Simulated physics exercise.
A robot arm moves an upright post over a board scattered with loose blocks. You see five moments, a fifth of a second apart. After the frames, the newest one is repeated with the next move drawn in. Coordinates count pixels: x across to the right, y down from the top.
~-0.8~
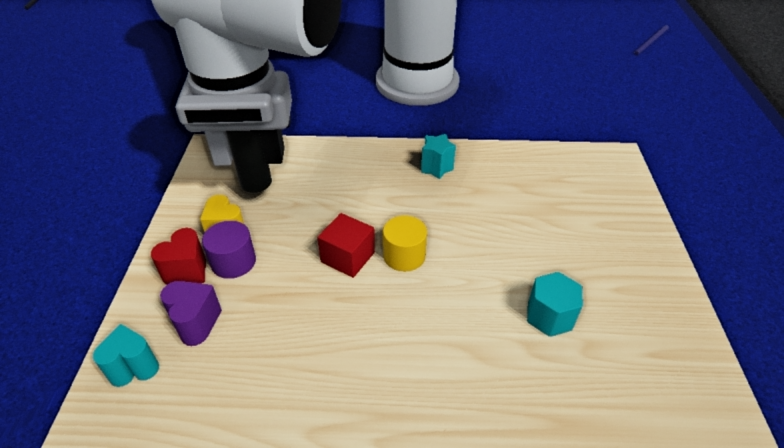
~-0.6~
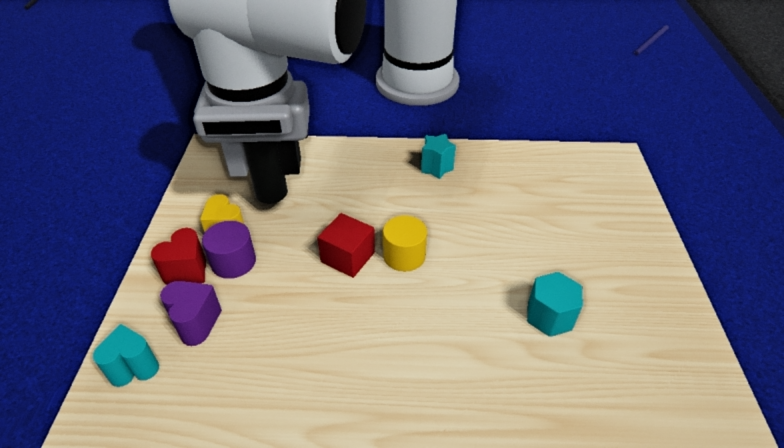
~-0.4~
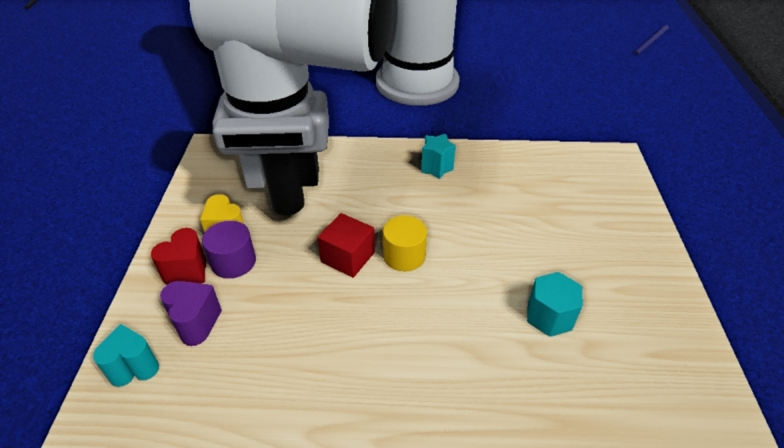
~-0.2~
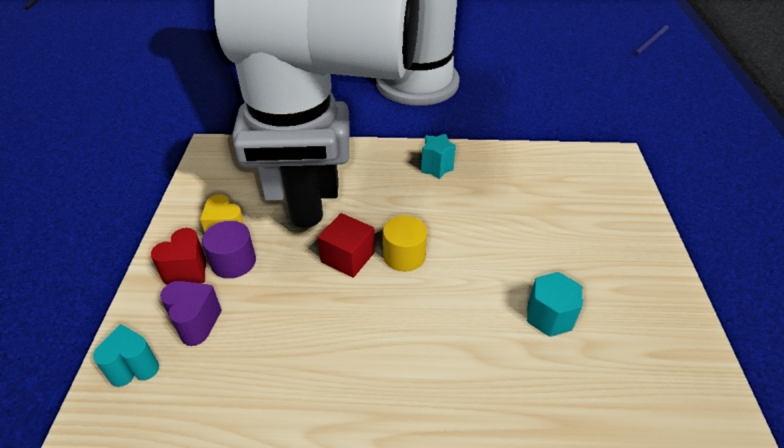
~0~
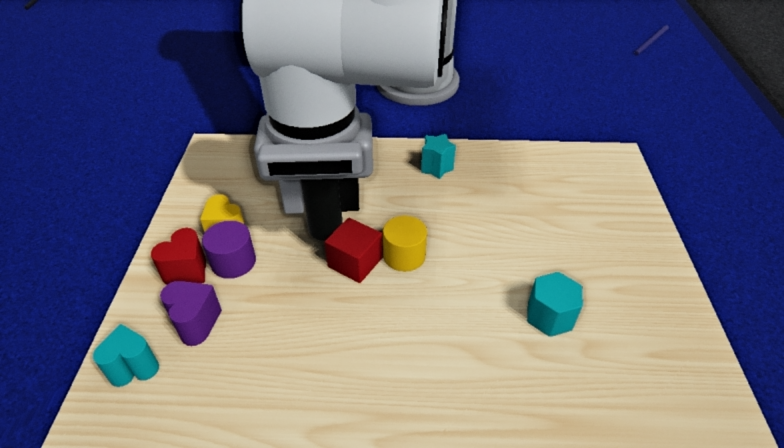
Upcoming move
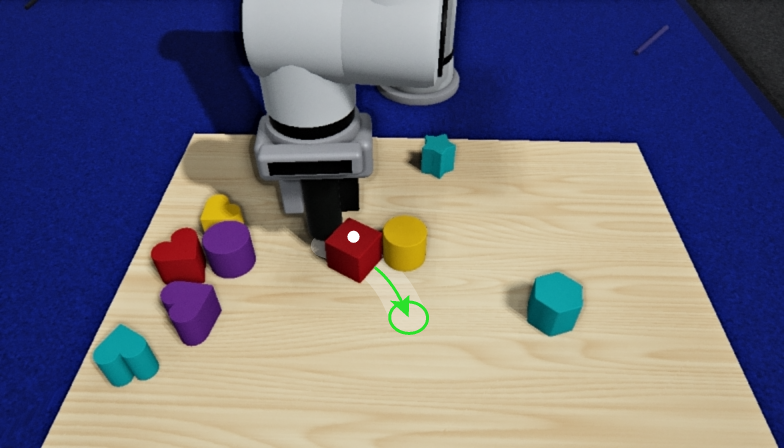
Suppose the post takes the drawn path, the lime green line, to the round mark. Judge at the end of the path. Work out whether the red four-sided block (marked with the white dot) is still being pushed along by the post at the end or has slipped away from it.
When the path is over, you would find the red four-sided block still in front of the post.
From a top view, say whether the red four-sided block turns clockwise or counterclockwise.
Spins clockwise.
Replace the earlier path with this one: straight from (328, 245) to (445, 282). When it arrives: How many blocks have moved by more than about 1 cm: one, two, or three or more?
That makes 2 blocks.
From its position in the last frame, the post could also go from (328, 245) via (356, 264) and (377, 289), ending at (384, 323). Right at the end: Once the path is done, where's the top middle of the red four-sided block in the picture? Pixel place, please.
Somewhere near (427, 304).
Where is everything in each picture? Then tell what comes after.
In the first picture, tip of the post (256, 183), middles of tops, red four-sided block (346, 232), yellow circle (405, 230).
In the second picture, post (272, 193), nothing pushed.
In the third picture, post (288, 205), nothing pushed.
In the fourth picture, post (306, 216), nothing pushed.
In the fifth picture, post (326, 229), red four-sided block (353, 237), yellow circle (405, 230).
The line goes from (328, 245) via (363, 259) and (391, 284), ending at (409, 317); the dot is on the red four-sided block.
What follows on the original path. One third of the way, post (363, 244); red four-sided block (384, 259), turned 20° clockwise; yellow circle (410, 230).
Two thirds of the way, post (391, 269); red four-sided block (410, 288), turned 30° clockwise; yellow circle (416, 232).
At the end, post (409, 302); red four-sided block (433, 324), turned 25° clockwise; yellow circle (416, 232).
